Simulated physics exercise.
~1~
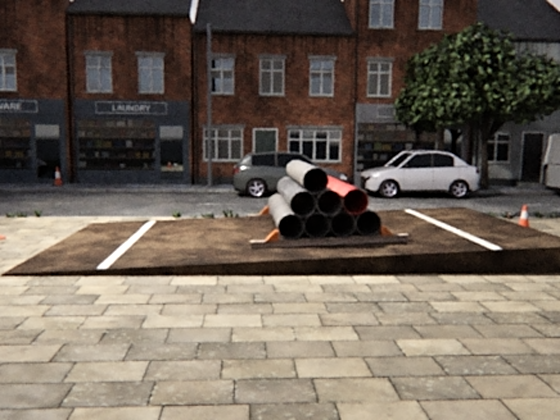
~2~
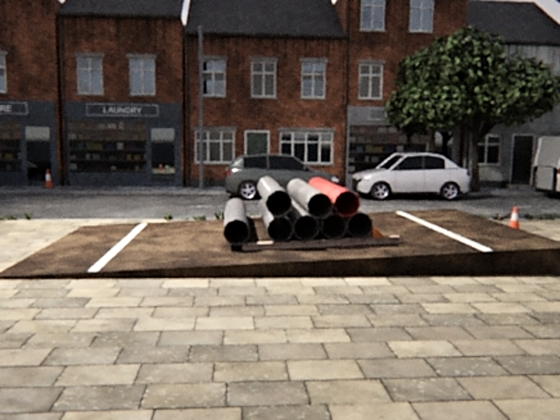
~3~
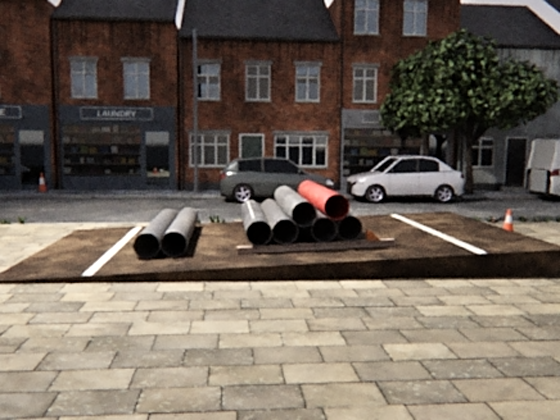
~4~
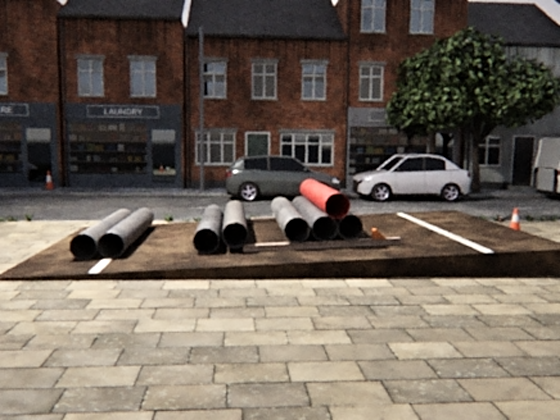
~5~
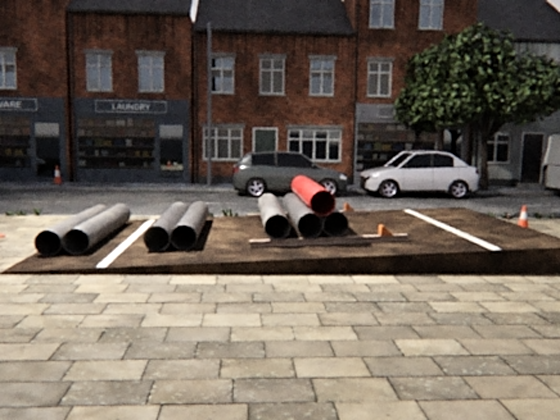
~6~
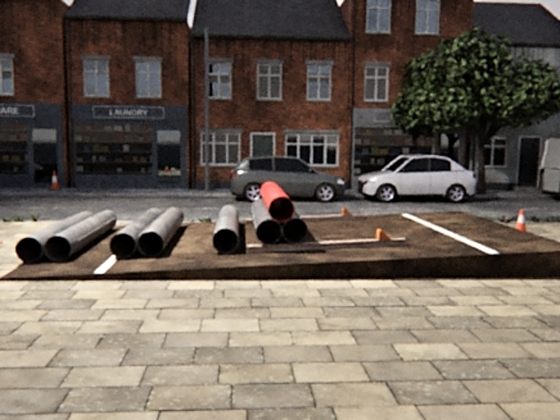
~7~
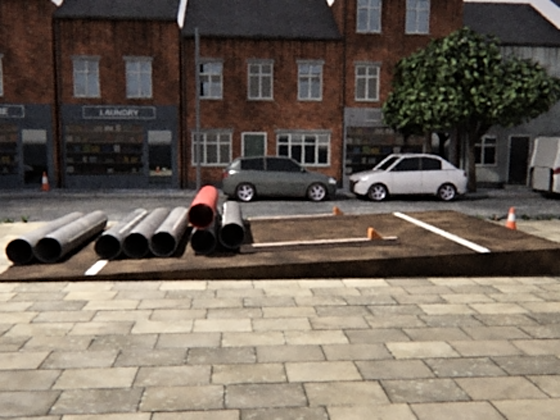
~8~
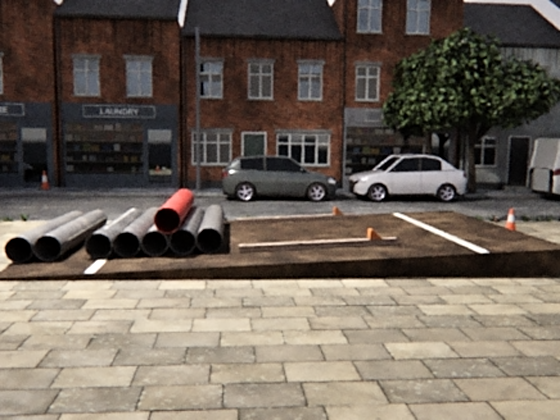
A stack of pipes collapses and rolls left, the red one ending atop the others.
